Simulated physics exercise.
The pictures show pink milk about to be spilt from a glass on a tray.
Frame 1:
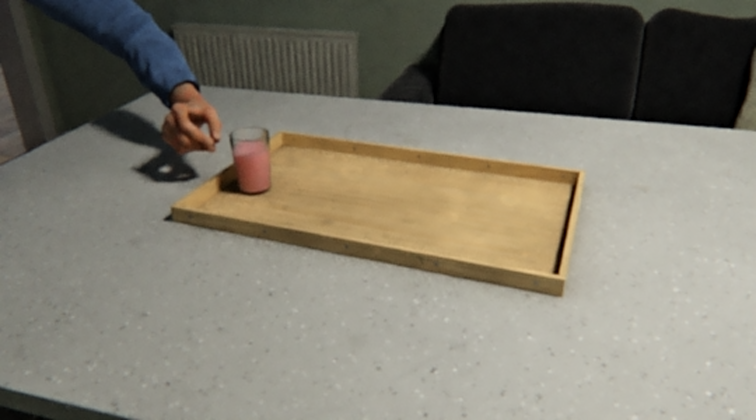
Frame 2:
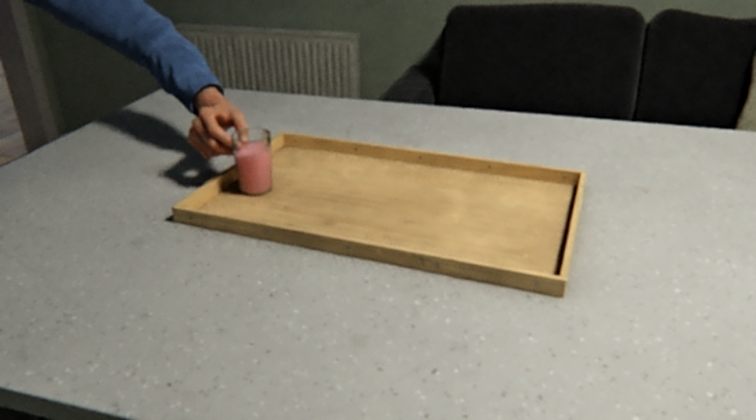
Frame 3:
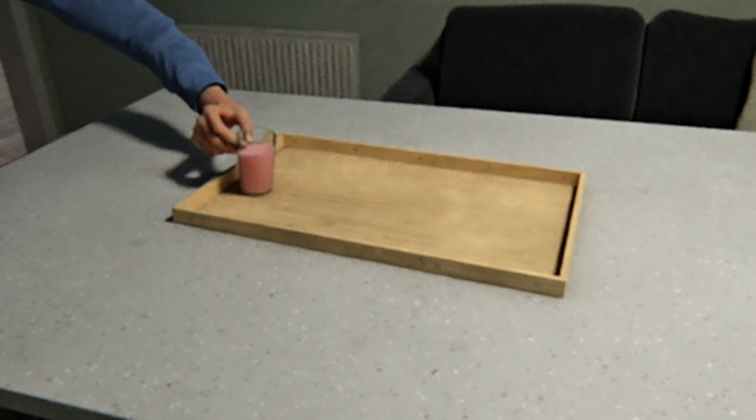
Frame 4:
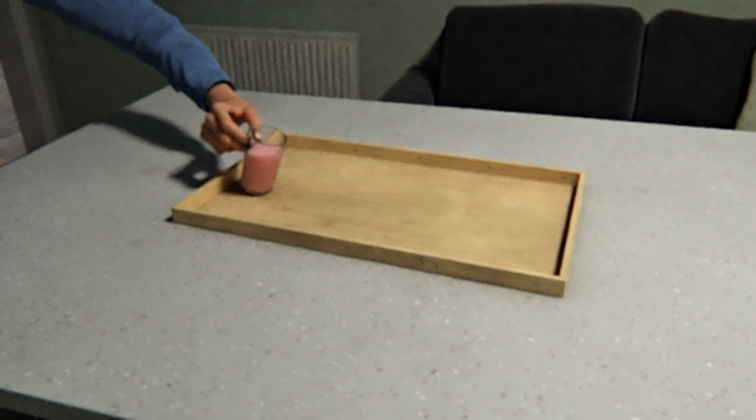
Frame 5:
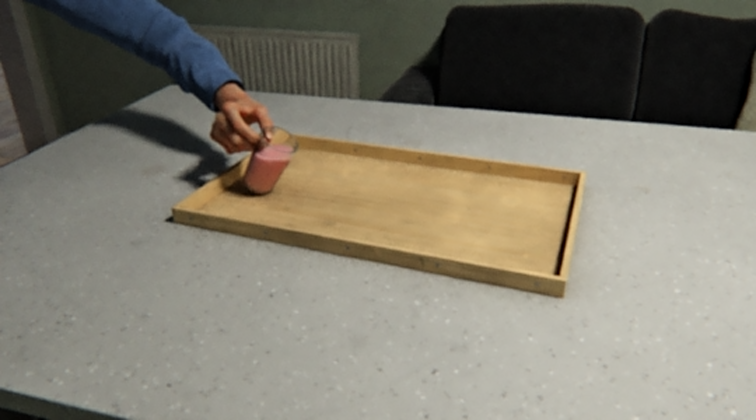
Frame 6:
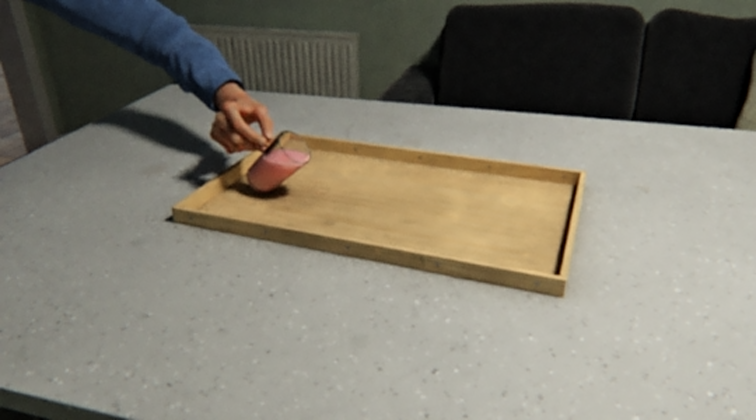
At first, a glass of pink milk stands upright near the left end of a wooden tray on a grey table, a hand close beside it. The fingers press against the glass's side, and it leans to the right, tilting more steeply as the milk shifts toward its rim.
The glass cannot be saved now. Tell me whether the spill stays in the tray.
It stays in the tray.
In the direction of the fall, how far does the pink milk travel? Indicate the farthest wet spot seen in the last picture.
It gets to somewhere near (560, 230) in the last picture.
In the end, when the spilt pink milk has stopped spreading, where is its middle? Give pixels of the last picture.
The centre settles near (471, 223) in the last view.
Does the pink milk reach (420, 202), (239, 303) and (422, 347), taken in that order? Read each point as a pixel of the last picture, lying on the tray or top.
The first point is inside the spill, the next one is outside the spill, and the last one is outside the spill.
A moment on, the glass lies in the tray; the puddle covers about as much as a plate; the rim holds it.
Further on, the puddle covers about as much as a tray; the rim holds it.
When it is over, the puddle covers about as much as a tray; the rim holds it.
